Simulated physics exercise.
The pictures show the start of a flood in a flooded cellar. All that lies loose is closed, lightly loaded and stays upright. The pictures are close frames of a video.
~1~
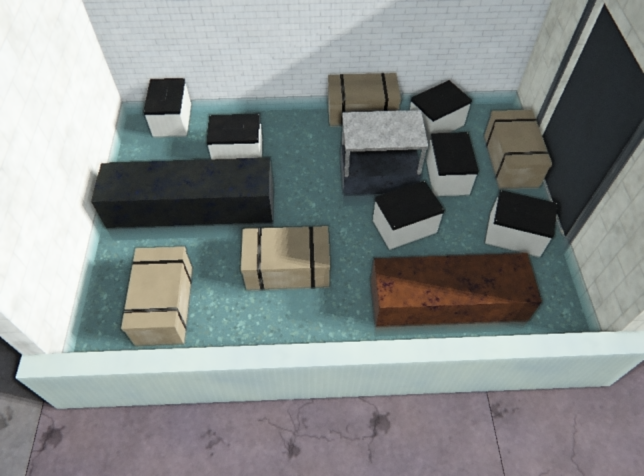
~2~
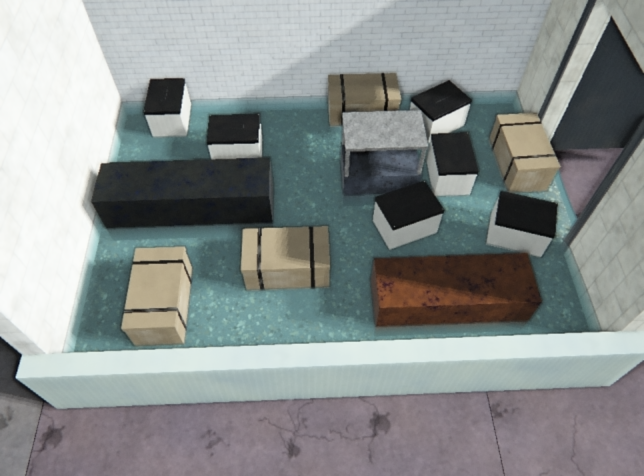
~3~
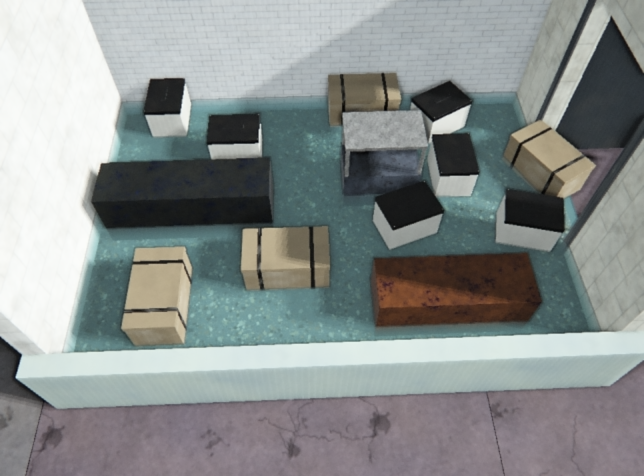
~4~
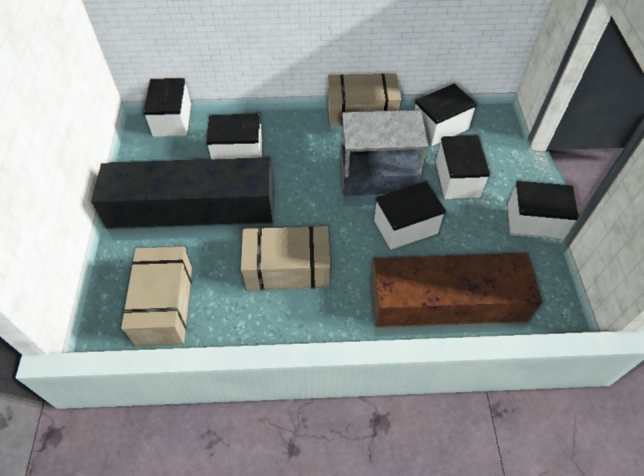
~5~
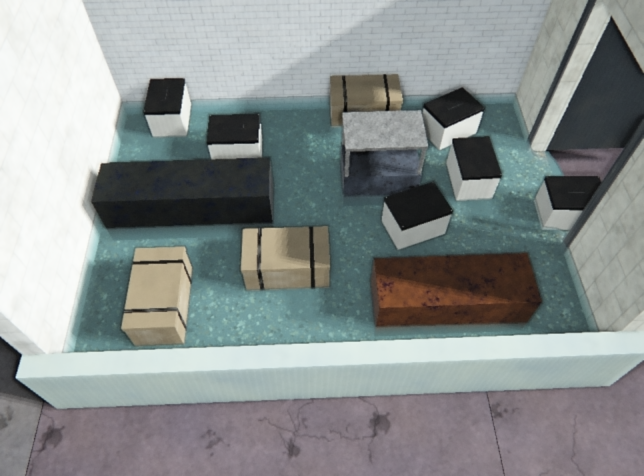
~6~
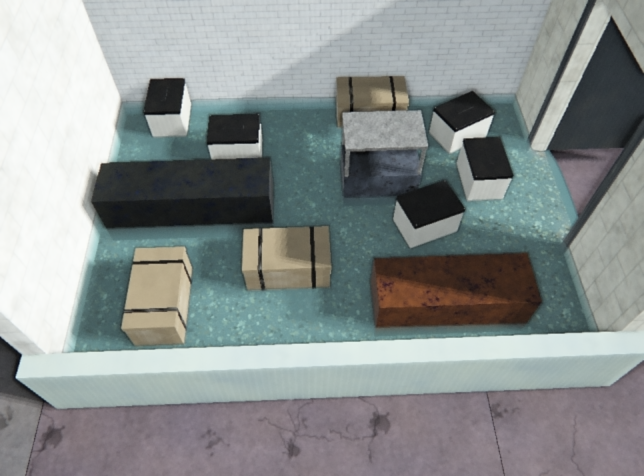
Strapped tan crate turning and drifting out through an opened doorway in a flooded cellar, black-topped white boxes sliding right after it.
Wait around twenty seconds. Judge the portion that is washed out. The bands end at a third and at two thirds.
That comes to two thirds or above.
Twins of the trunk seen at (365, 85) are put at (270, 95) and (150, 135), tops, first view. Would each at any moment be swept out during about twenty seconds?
As listed: Yes, still in.
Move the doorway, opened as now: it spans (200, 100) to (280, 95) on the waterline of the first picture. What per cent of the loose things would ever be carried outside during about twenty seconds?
Roughly 60 per cent.
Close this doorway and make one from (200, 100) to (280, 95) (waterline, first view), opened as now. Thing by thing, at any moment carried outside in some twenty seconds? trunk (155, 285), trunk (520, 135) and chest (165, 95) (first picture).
In turn: Left behind, still in, out.
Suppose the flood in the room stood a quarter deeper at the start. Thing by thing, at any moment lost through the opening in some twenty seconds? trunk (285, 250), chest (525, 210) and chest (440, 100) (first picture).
In turn: Washed out, washed out, gone.
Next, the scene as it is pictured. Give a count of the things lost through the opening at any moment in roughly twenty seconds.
8 of them.
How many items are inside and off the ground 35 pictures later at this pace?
That makes 3.
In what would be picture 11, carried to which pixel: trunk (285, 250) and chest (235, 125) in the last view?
Near (331, 237) and (264, 129).
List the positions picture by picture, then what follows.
In the first picture, a chest at (454, 152), afloat; a chest at (442, 99), afloat; 0 of 10 have shifted.
In the second picture, a chest at (454, 152) floats; a chest at (442, 99), afloat; 1 of 10 have shifted.
In the third picture, a chest at (455, 153) floats; a chest at (442, 99), afloat; 2 of 10 have shifted.
In the fourth picture, a chest at (465, 155) floats, close to its start; a chest at (446, 102) floats, close to its start; 4 of 10 have shifted.
In the fifth picture, a chest at (477, 156) floats, close to its start; a chest at (454, 106) floats, close to its start; 5 of 10 have shifted.
In the sixth picture, a chest at (488, 156), afloat, a stride from its start; a chest at (465, 109) floats, close to its start; 6 of 10 have shifted.
A moment on, 3 of 10 are out; 7 afloat.
Next, 5 of 10 are out; 5 afloat.
Later, 7 of 10 are out; 3 afloat.
In the end, 8 of 10 are out; 2 afloat.
